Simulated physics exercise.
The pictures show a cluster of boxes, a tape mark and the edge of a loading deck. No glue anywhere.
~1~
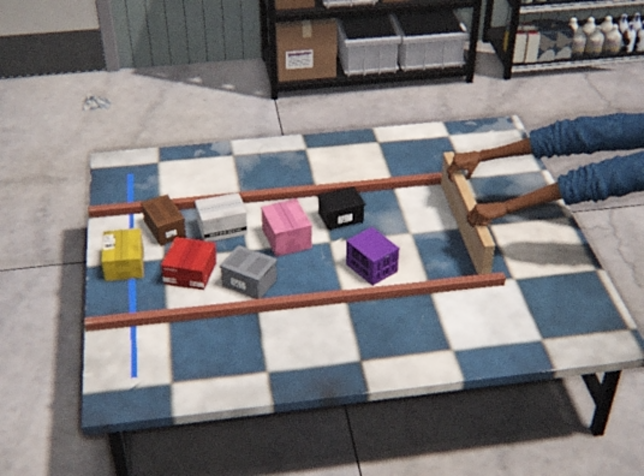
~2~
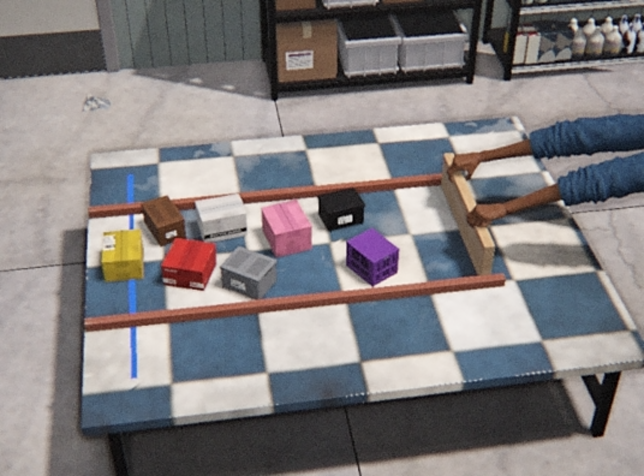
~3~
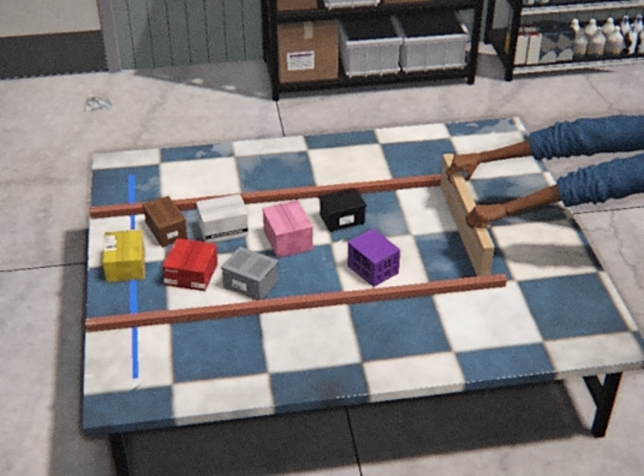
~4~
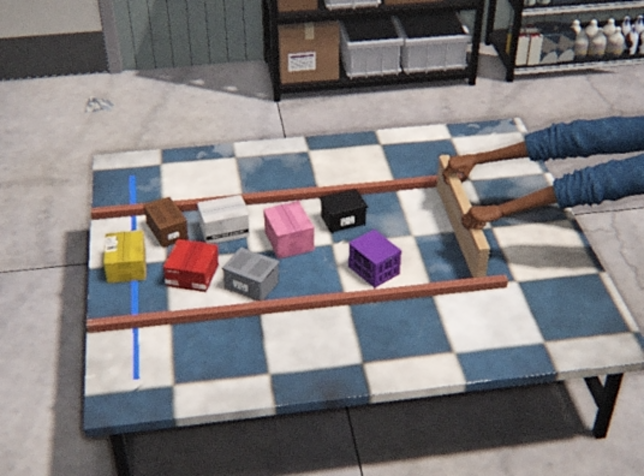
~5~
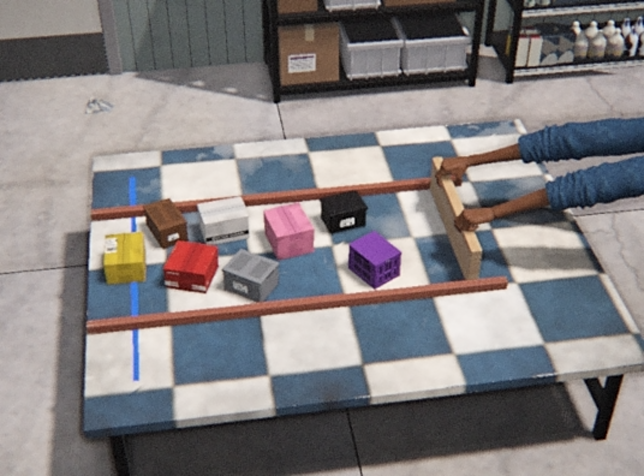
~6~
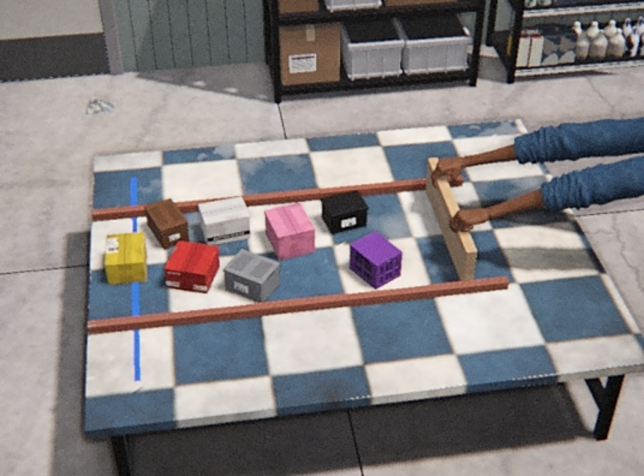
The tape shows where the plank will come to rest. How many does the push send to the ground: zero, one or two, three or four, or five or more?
Outcome: The number that fall off is five or more.
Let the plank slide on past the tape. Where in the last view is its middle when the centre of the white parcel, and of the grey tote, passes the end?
For the white parcel at (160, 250), for the grey tote at (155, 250).
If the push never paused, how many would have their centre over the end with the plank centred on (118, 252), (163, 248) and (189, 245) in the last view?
Past the end: 6, 3 and 2.
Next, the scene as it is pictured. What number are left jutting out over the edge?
0 of them.
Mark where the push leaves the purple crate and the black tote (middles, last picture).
About (117, 282), and the other about (113, 231).
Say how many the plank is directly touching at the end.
That makes 2.
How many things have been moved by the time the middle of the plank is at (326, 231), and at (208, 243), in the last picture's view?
By then 3, and 8.
A little later, none off yet; yellow box at rest near (126, 258); brown tote at rest near (167, 224); red box at rest near (193, 267).
Next, none off yet; yellow box shifted a little near (115, 256); brown tote shifted about its own width near (139, 226); red box shifted about its own width near (154, 267).
When it is over, the number that fall off is five or more; down, pink box, grey tote, white parcel, red box, brown tote and yellow box.
